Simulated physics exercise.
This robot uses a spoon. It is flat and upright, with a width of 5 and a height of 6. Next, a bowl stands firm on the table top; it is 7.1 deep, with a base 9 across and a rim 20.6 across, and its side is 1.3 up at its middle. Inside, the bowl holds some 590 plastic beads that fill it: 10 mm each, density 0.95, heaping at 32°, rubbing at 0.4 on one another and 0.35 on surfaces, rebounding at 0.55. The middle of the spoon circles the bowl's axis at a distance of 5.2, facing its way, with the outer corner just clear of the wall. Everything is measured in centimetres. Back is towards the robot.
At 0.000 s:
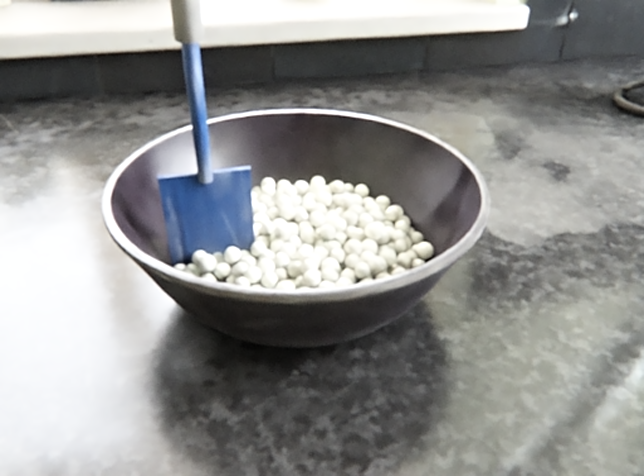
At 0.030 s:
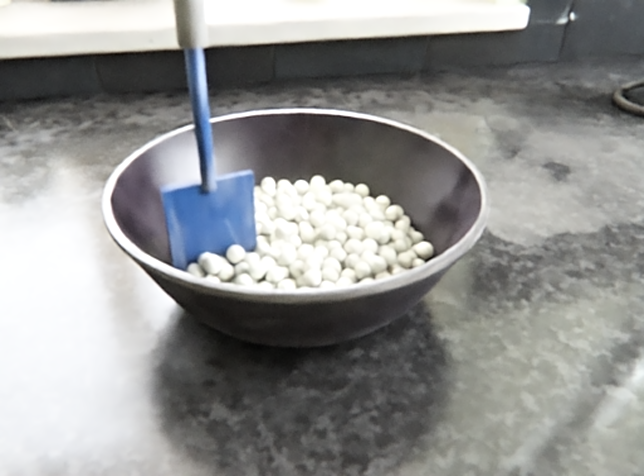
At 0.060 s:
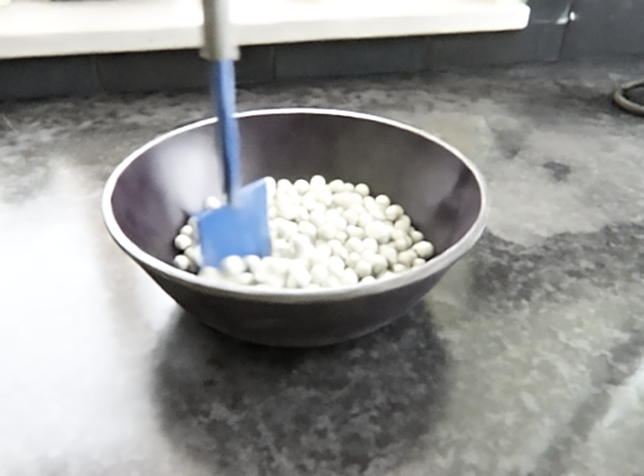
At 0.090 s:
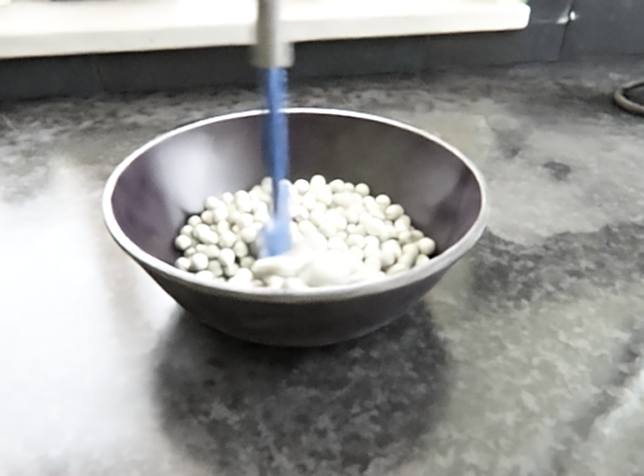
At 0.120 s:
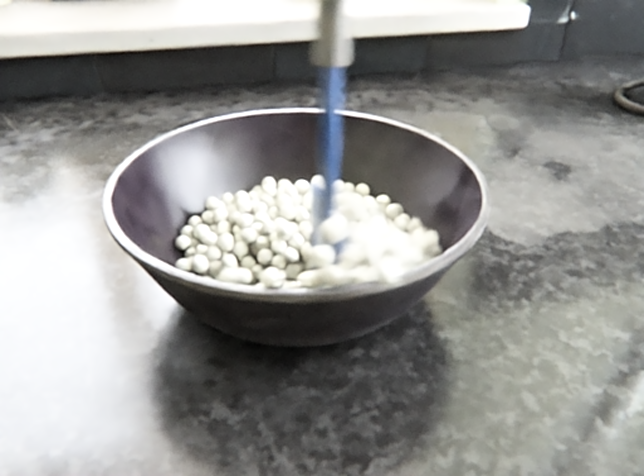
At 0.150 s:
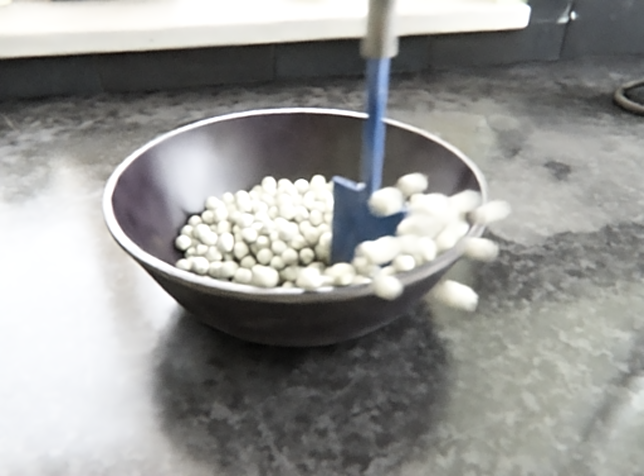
A blue spoon with a flat blade stands at the left inside a dark bowl of pale beads on a grey mottled table top, then sweeps through them towards the right. The beads bunch up ahead of it, and at the right side several rise over the rim, some of them outside the bowl.
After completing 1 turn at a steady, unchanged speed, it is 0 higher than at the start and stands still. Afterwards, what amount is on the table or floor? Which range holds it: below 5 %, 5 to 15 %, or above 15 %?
The range above 15 %.
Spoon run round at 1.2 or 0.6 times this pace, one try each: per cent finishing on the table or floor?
30 % and 5 %.
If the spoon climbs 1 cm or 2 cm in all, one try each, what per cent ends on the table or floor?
Some 20 and some 10 per cent.
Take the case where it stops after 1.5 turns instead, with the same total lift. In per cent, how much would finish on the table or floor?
30 %.
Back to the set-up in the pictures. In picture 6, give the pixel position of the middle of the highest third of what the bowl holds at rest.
Estimated centre: (262, 282).
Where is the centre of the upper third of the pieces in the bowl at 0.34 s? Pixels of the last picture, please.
Centre, approx.: (218, 167).
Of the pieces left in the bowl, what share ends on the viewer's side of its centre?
Around 60 per cent of what the bowl keeps.
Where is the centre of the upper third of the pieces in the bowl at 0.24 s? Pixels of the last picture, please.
Somewhere around (355, 167) in the last view.
After 0.24 s, 210° round, highest piece 11 above the table; 548 in the bowl, 40 in flight or on the tool.
After 0.34 s, 297° round, highest piece 13 above the table; 498 in the bowl, 26 on the table or floor, 64 in flight or on the tool.
After 0.58 s, 0° round, highest piece 8 above the table; 446 in the bowl, 135 on the table or floor, 7 in flight or on the tool.
After 1.28 s, 0° round, highest piece 5 above the table; 446 in the bowl, 142 on the table or floor.
At rest, 446 in the bowl, 142 on the table or floor. That is 24 % on the table or floor.
